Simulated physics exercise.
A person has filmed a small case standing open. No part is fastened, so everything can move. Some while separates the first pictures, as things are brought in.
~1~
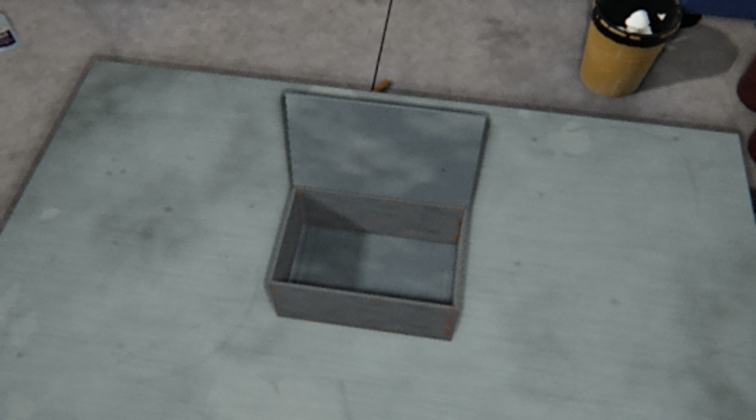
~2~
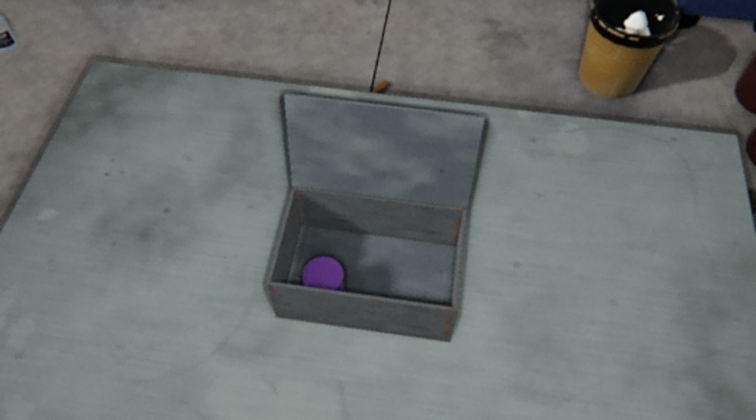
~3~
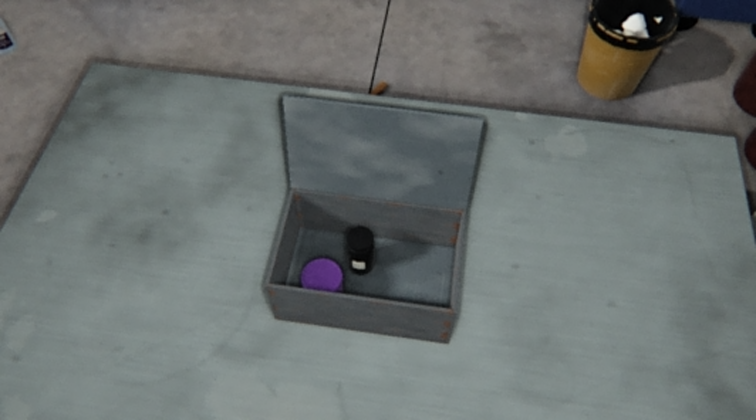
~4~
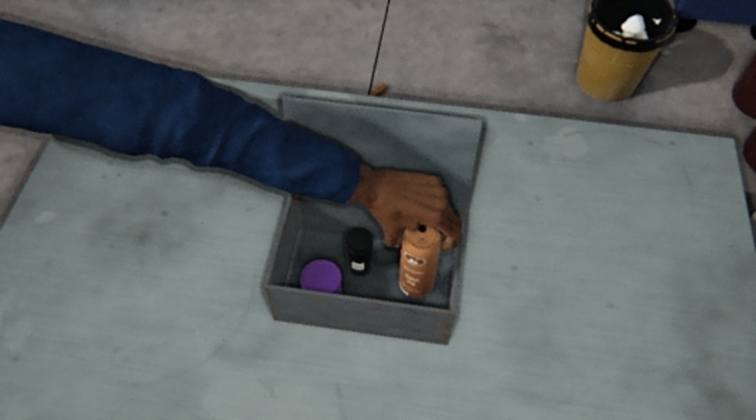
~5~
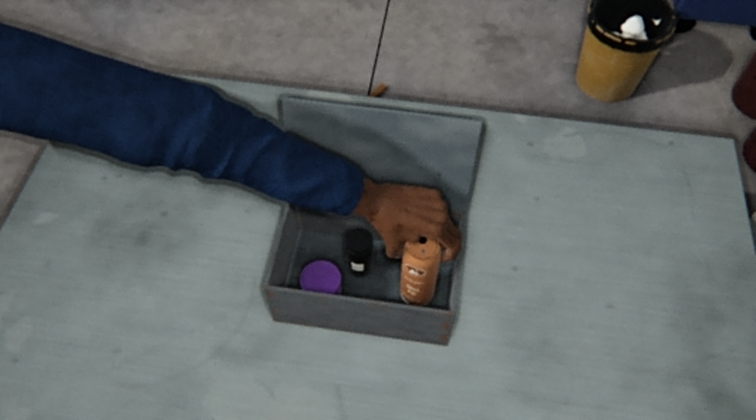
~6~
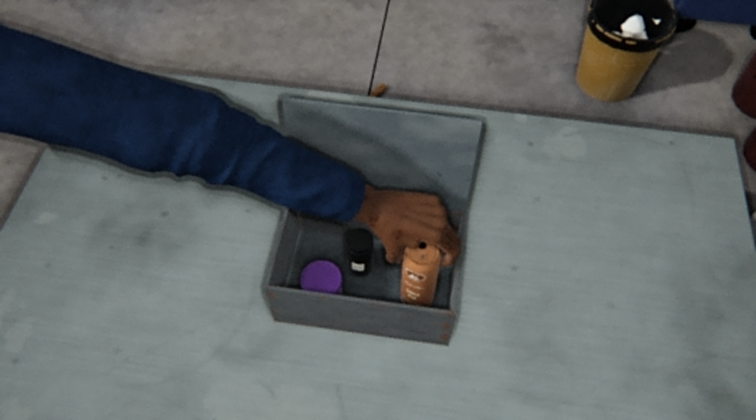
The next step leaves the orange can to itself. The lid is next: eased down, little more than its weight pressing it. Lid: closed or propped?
Propped.
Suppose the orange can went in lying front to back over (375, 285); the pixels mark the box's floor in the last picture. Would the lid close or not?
Then it closes.
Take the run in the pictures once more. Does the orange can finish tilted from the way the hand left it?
Observation: It keeps the set orientation.
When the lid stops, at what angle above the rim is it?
Roughly 30°.
Then, 1.10 s past the last view, lid starting down.
Then, 1.40 s past the last view, lid 72° above the rim.
Then, 1.70 s past the last view, lid 50° above the rim.
Then, 1.90 s past the last view, lid 31° above the rim.
Finally, lid 29° above the rim; all 3 still in place. Final places as the last picture's camera would see them, orange can near (420, 276).
